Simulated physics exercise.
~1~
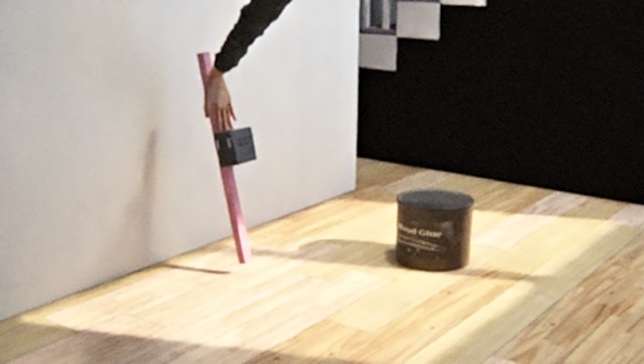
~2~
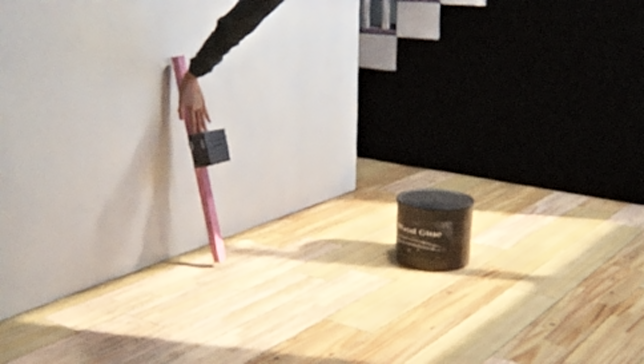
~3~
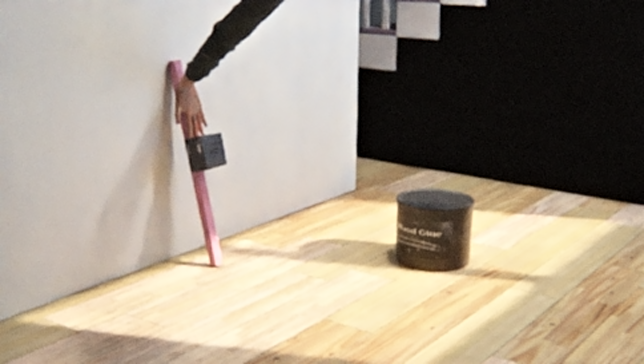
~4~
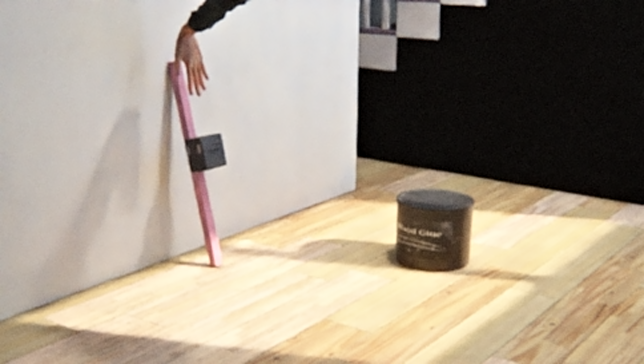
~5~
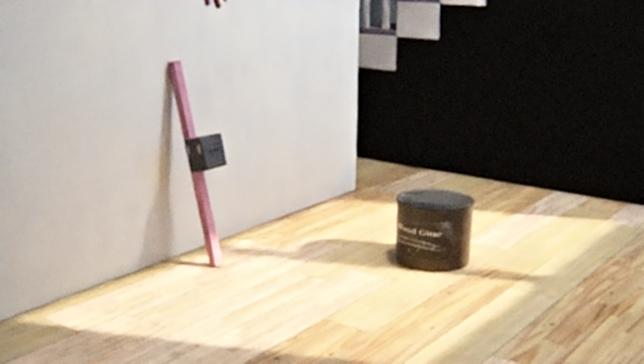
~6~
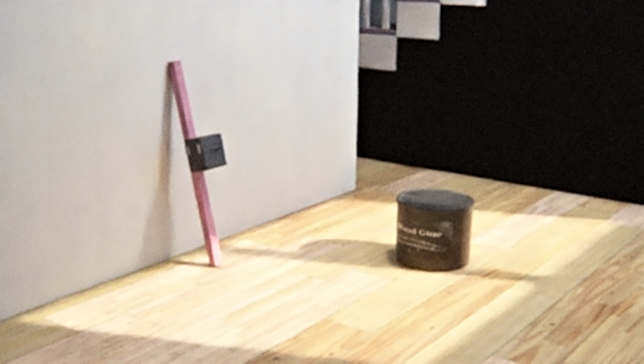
The clip opens on a sunlit wooden floor beside a pale wall, where a dark-sleeved arm reaches down and holds a leaning pink pole with a small dark box attached to it. A black pail stands on the floor to the right. The hand moves the pole a little to the left and settles its top against the wall. The fingers then let go near the top, and the hand draws back upward out of view. The foot does not slip, and the pole stays leaning, at rest, with the pail still in its place.
